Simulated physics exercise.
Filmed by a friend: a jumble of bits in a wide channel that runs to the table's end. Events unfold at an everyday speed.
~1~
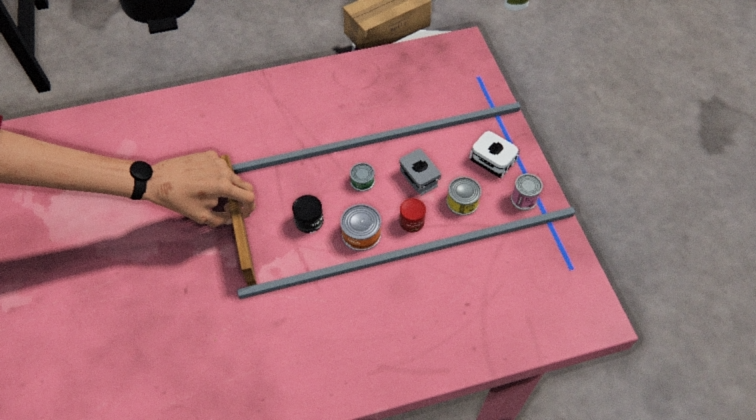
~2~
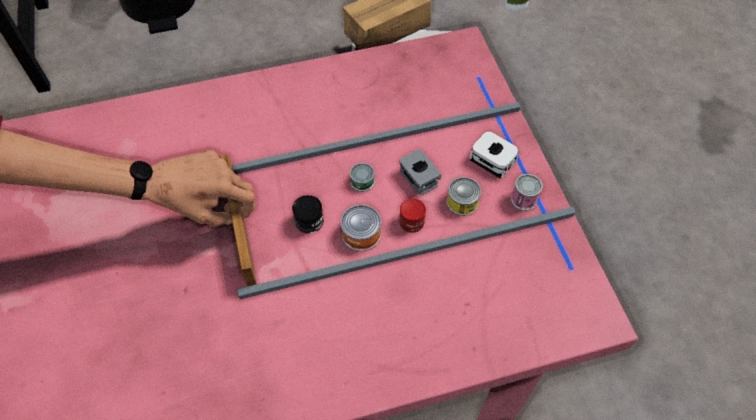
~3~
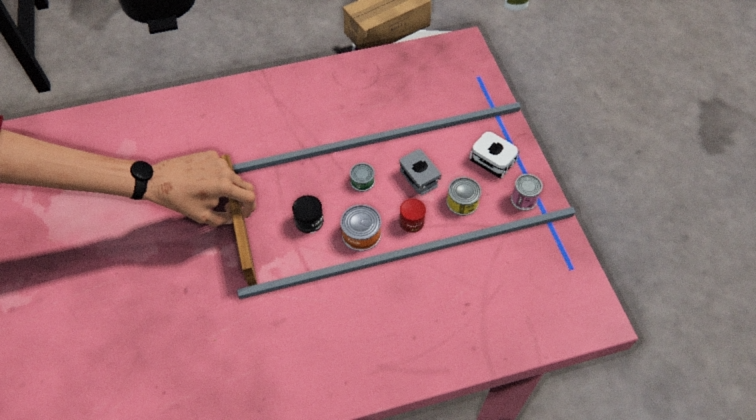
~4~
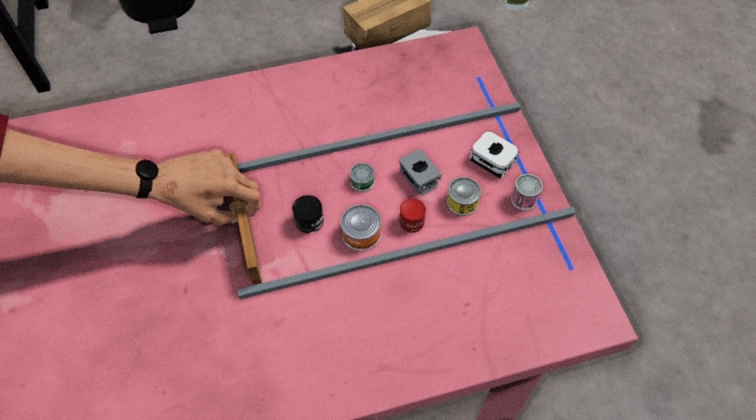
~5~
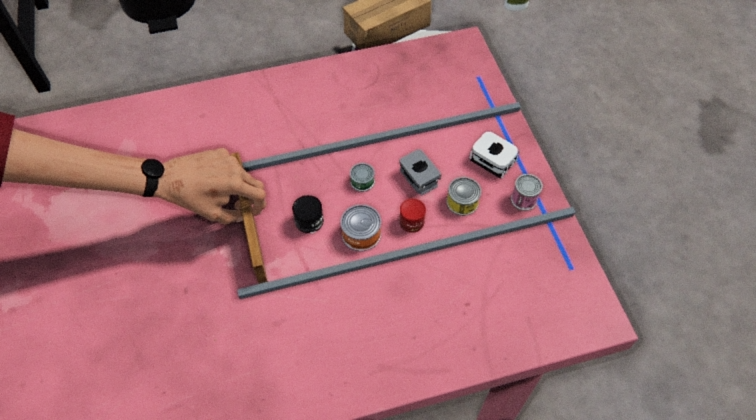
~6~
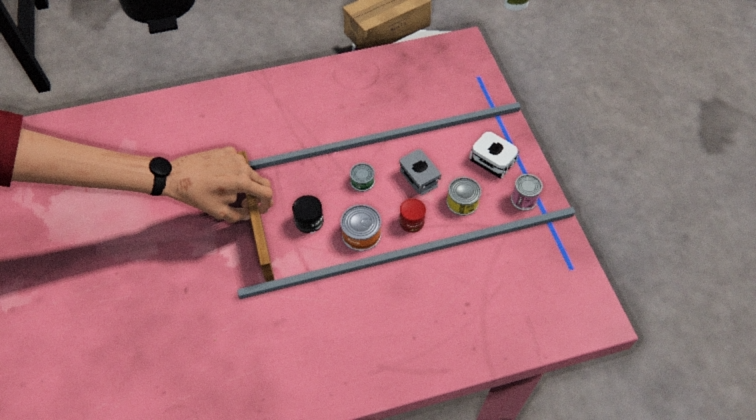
A hand wearing a dark watch slid a wooden board slightly to the right between two grey rails on a pink table, while the tins, pots and cases ahead of it stayed still.
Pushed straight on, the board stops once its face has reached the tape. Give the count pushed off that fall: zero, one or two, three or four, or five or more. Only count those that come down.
Count: Five or more.
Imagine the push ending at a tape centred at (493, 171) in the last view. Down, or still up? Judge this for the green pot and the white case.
The green pot keeps its place and the white case slips off.
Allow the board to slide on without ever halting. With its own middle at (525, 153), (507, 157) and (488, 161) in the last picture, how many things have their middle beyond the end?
Going through the three positions, you'd get 5, 3 and 2.
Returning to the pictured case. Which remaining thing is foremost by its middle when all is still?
Nearest at the end: The orange pot.
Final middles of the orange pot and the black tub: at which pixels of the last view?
I'd put one at around (558, 191) and the other at around (535, 153).
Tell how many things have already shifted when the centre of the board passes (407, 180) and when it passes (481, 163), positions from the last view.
First 6, then 8.
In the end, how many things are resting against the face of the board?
3 in contact.
A little later, none off yet; pink tin at rest near (526, 192); white case at rest near (494, 155); yellow pot at rest near (464, 196).
When it is over, the number that fall off is five or more; down, red tub, grey case, yellow pot, white case and pink tin.
